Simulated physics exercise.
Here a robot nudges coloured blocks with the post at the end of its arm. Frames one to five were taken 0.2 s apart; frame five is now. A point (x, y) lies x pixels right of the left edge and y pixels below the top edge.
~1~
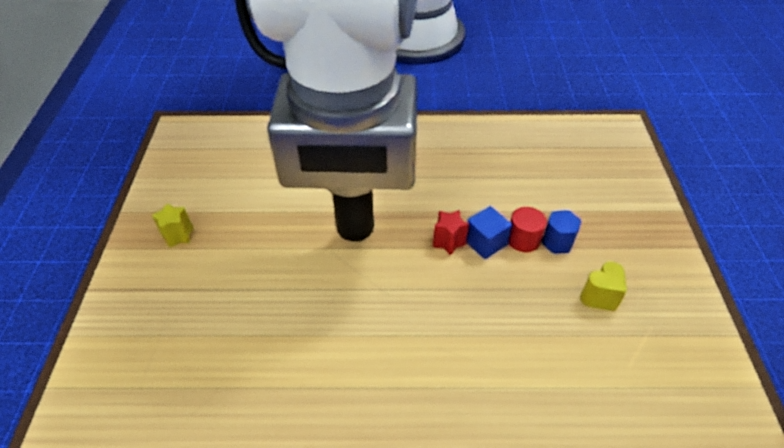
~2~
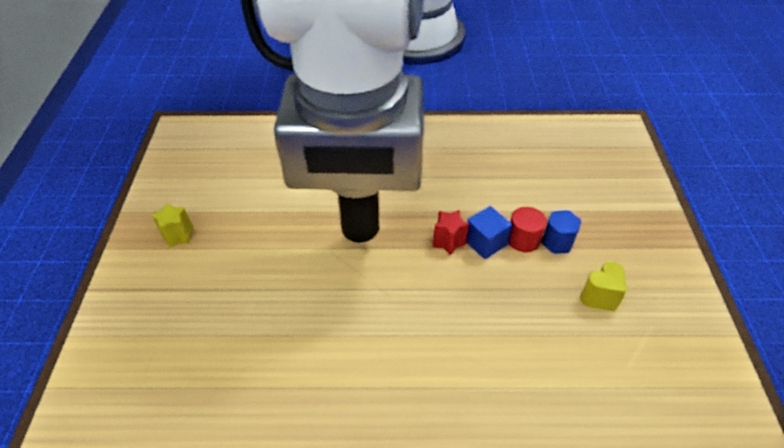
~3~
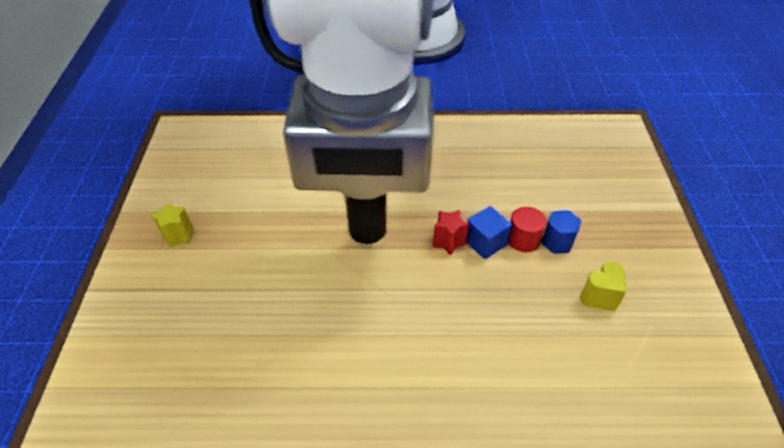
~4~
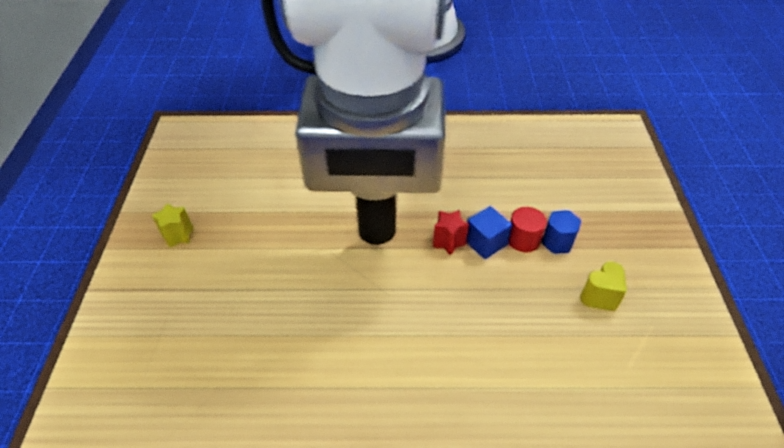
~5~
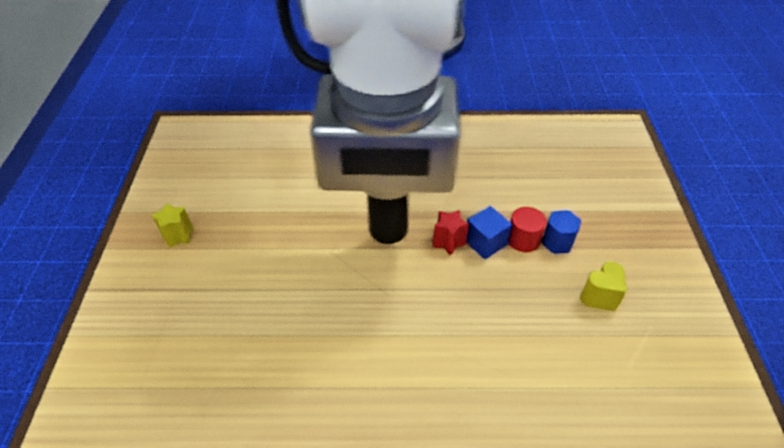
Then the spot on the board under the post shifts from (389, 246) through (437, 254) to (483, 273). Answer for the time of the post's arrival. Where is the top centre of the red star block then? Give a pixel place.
It is at (490, 227).
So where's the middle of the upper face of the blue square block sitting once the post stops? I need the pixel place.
Somewhere near (512, 210).
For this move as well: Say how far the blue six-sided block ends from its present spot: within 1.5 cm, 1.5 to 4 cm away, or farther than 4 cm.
Ends 1.5 to 4 cm away.
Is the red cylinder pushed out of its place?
Short answer: Yes.
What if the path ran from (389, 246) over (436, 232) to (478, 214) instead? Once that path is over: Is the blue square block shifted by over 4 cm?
I'd say no.
On the path given first. Halfway along, post at (439, 240); red star block at (467, 221), turned 45° anticlockwise; blue square block at (499, 217), turned 35° clockwise; red cylinder at (534, 219); blue six-sided block at (569, 220).
At the end, post at (486, 258); red star block at (490, 227), turned 95° anticlockwise; blue square block at (512, 210); red cylinder at (551, 211); blue six-sided block at (585, 220).
